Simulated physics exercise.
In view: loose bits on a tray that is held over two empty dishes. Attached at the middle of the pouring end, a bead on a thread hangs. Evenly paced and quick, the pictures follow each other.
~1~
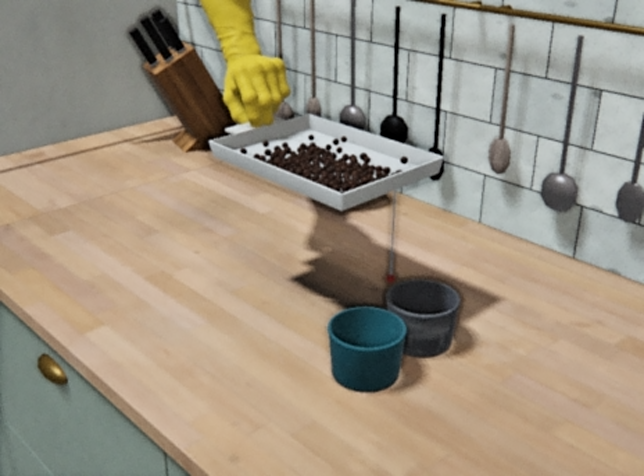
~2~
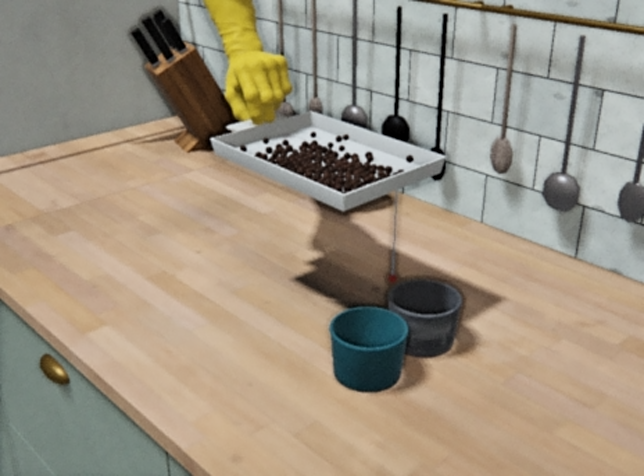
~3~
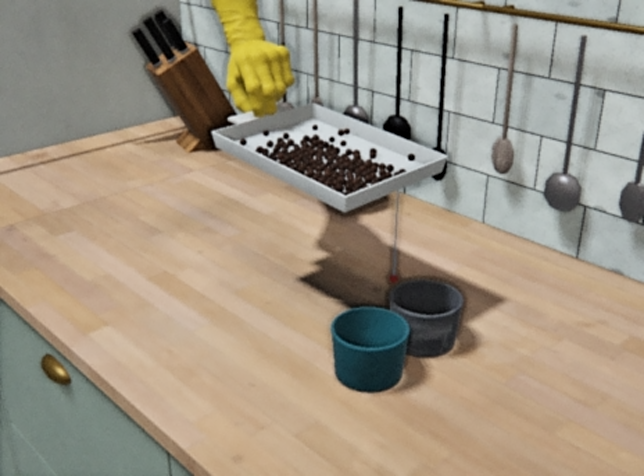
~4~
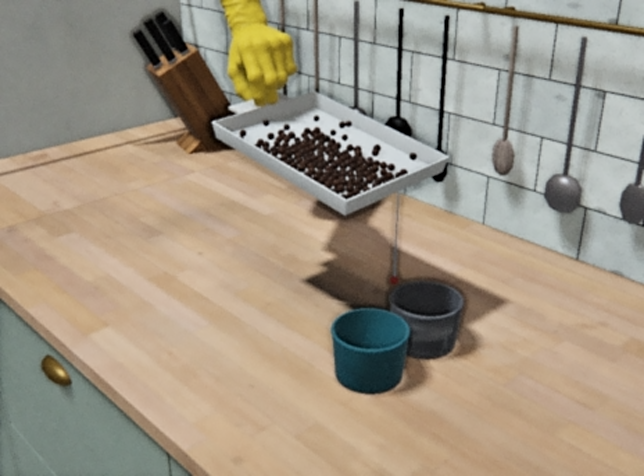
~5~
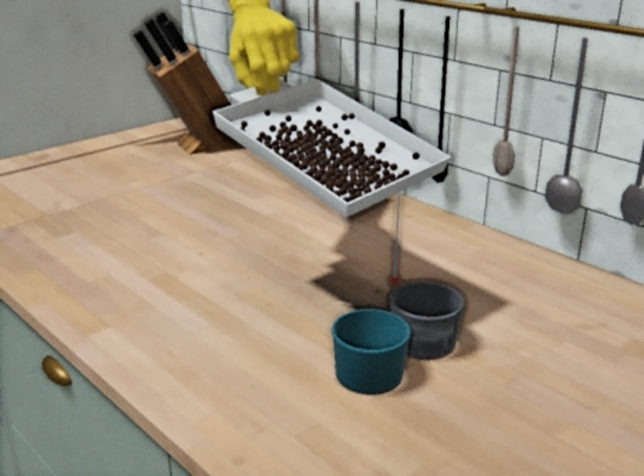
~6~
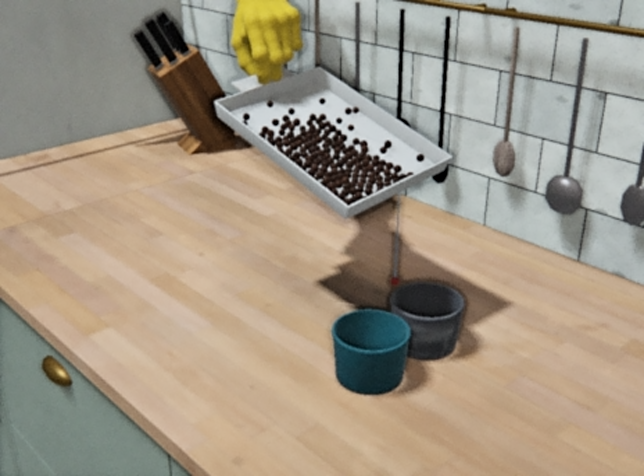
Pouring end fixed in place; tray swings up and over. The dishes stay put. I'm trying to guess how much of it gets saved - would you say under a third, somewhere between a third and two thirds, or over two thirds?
Above two thirds.
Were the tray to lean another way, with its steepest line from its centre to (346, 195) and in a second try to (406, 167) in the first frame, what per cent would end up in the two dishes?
You'd see roughly 80 per cent the first time and 0 per cent the second.
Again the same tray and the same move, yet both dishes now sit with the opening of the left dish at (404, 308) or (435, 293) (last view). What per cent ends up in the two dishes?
Trial 1 20%, trial 2 0%.
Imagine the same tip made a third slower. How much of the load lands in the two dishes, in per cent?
That works out at roughly 90 per cent.
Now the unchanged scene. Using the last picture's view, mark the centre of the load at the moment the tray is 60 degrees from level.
Roughly (364, 167).
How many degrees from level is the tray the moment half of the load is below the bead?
Somewhere near 95 degrees, I'd say.
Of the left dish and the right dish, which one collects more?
Noted: The left-placed one ends with more.
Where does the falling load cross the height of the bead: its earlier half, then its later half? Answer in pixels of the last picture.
(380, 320), then (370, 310).
Soon, tray tipped steeply; all on the tray.
A while on, tray tipped right over; about a quarter on the tray; about half in the left dish; a stray few in the right dish; a small part outside both; about a quarter in the air.
Towards the end, tray tipped past a quarter turn; most in the left dish; a small part in the right dish; about a quarter outside both.
Finally, tray tipped past a quarter turn; most in the left dish; a small part in the right dish; about a quarter outside both.
